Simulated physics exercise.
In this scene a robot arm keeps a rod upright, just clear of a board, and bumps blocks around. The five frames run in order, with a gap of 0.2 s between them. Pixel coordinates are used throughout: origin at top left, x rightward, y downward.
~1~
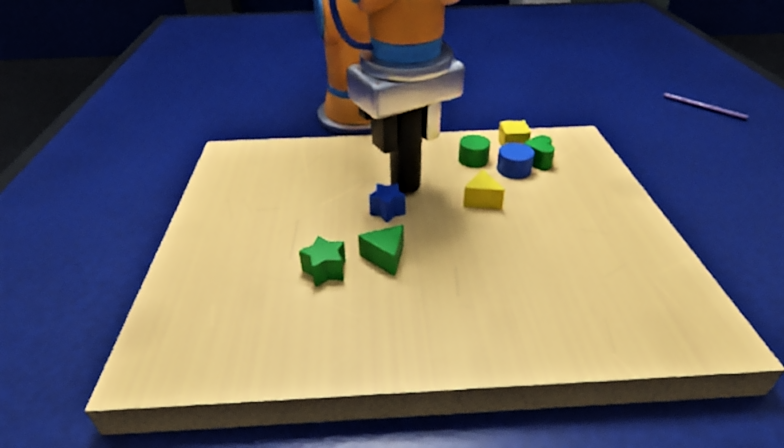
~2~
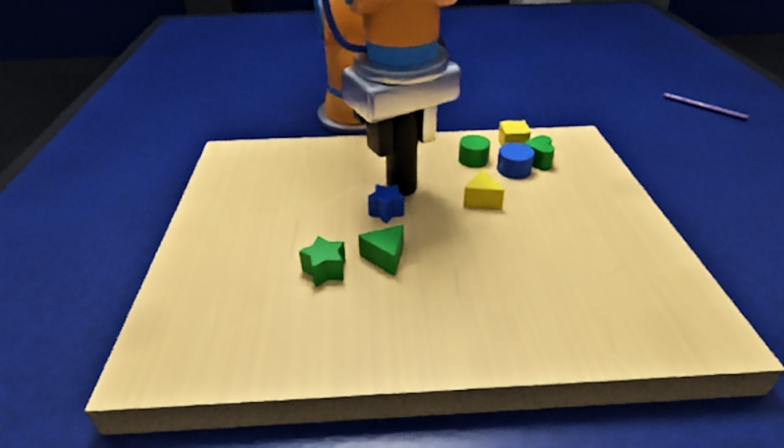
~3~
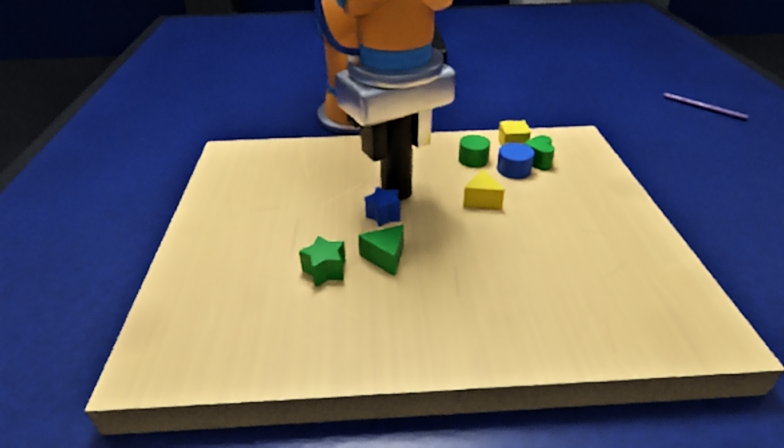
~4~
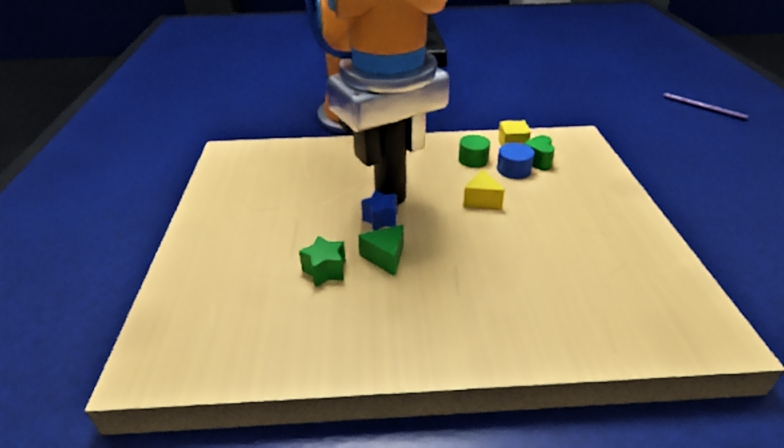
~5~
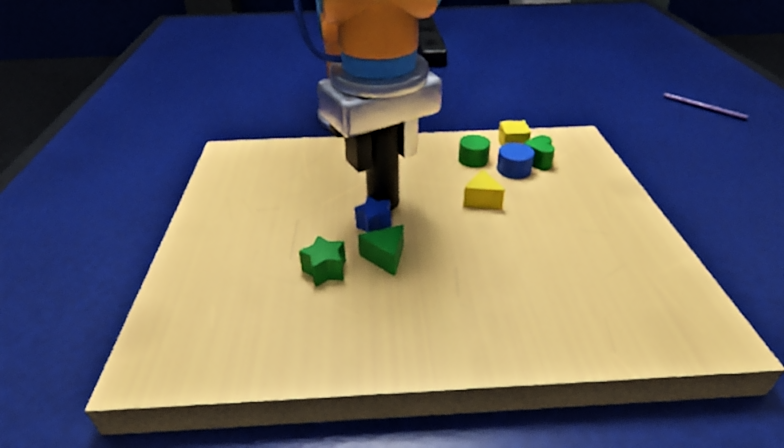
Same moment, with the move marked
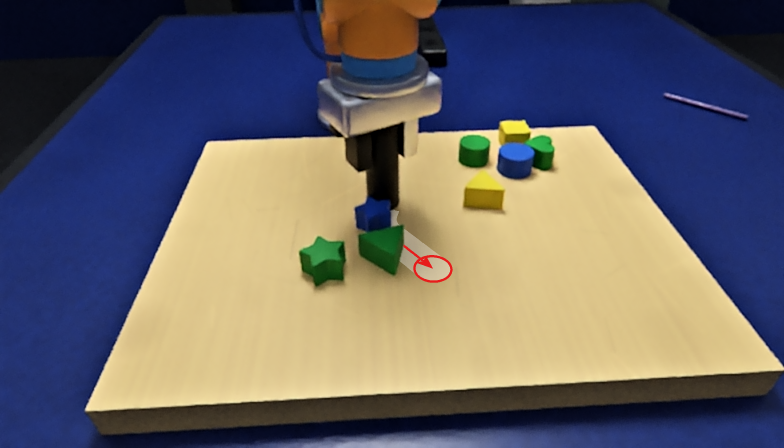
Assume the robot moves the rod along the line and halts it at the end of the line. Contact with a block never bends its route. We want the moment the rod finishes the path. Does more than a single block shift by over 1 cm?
Yes - that is the case.
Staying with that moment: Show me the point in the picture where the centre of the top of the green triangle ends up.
(384, 258)
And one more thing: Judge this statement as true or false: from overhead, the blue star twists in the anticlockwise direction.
The claim does not hold.
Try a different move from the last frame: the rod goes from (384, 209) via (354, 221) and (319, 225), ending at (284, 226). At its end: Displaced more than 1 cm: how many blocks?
Answer: 1.
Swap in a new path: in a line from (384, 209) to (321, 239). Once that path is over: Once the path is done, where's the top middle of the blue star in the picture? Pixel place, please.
It is at (355, 226).
The line goes from (384, 209) over (384, 230) and (407, 248) to (433, 269).
What follows on the original path. One third of the way, rod at (384, 224); blue star at (371, 228); green triangle at (386, 248).
Two thirds of the way, rod at (408, 242); blue star at (372, 235), turned 45° clockwise; green triangle at (385, 257).
At the end, rod at (433, 262); green star unmoved; blue star at (372, 235), turned 45° clockwise; green triangle at (384, 258).
